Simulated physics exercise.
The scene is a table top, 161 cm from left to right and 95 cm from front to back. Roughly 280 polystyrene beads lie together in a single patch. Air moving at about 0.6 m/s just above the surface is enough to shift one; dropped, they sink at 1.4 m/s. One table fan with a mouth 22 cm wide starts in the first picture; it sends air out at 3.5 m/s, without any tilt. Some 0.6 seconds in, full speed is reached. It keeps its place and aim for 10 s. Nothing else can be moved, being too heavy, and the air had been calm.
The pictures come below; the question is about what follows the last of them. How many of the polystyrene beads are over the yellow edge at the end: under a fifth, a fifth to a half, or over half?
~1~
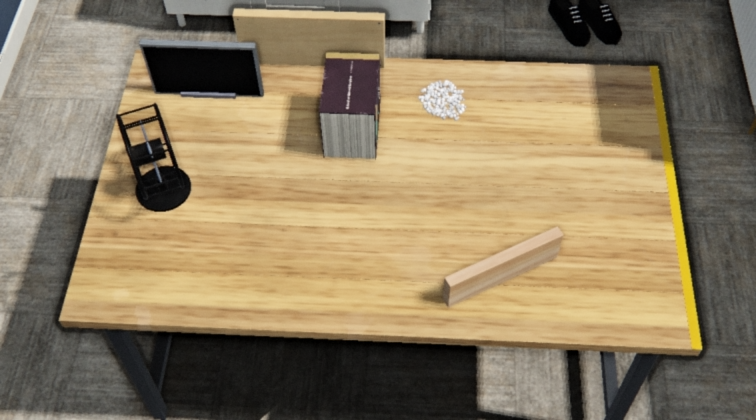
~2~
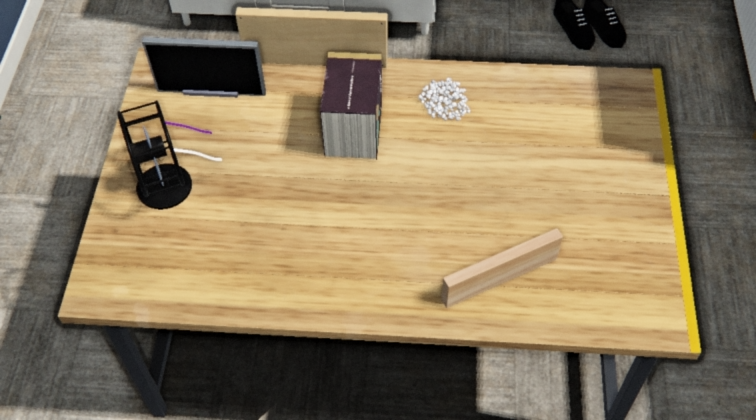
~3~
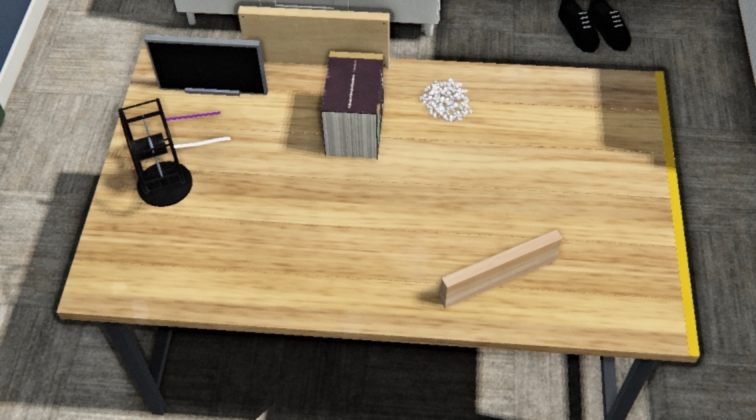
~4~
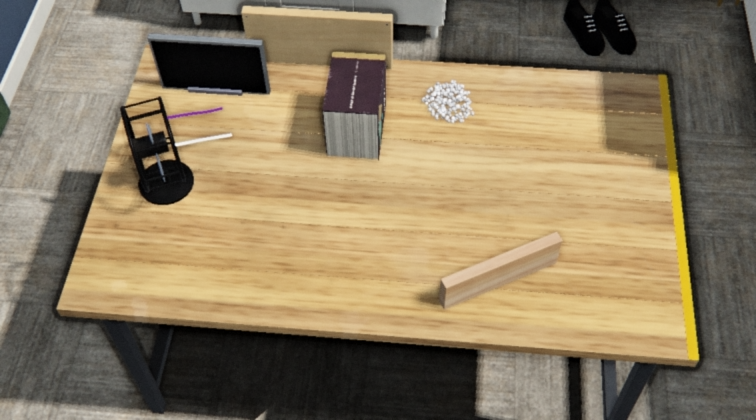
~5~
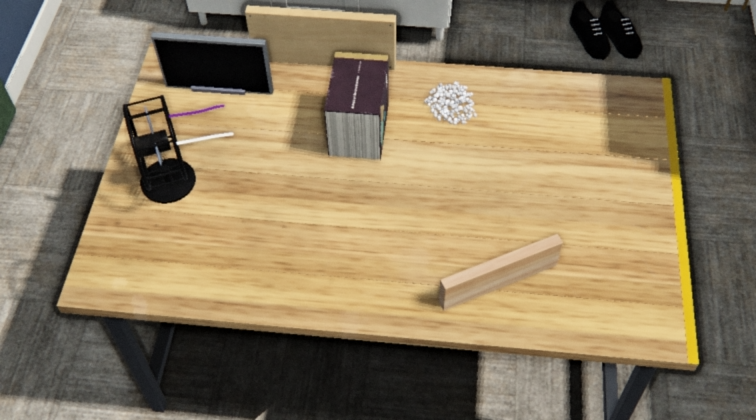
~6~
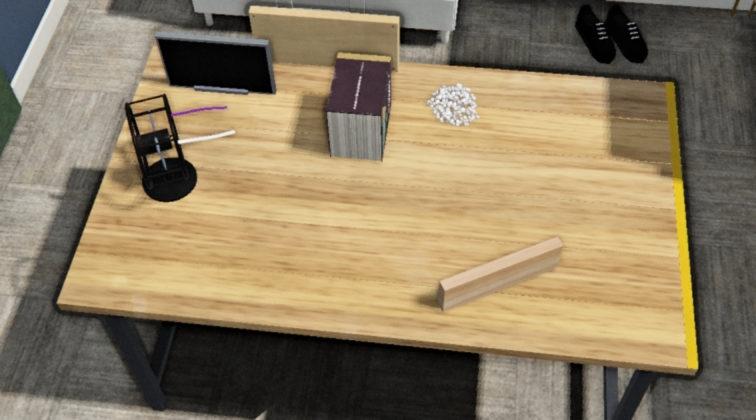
Of the polystyrene beads, more than half end over the yellow edge.
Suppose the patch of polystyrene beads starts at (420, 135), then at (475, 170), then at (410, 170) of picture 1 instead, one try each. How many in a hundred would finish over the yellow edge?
100, 100 and 80 in a hundred, respectively.
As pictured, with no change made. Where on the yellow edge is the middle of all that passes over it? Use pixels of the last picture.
I'd put my finger close to (679, 145).
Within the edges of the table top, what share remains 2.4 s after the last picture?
It should be roughly 30 % by then.
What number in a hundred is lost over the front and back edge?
About 0 per cent front and 10 per cent back.
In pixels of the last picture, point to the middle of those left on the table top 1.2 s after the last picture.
Around pixel (435, 130).
Then, 1.2 s after the last picture, 87 % are on the move or not yet settled, 28 % are over the yellow edge; the middle of those still in play is near (451, 129).
Then, 2.4 s after the last picture, 37 % are on the move or not yet settled, 62 % are over the yellow edge; the middle of those still in play is near (425, 145).
Then, 4.7 s after the last picture, 10 % are on the move or not yet settled, 81 % are over the yellow edge.
Then, 9.2 s after the last picture, at the end, 89 % are over the yellow edge.
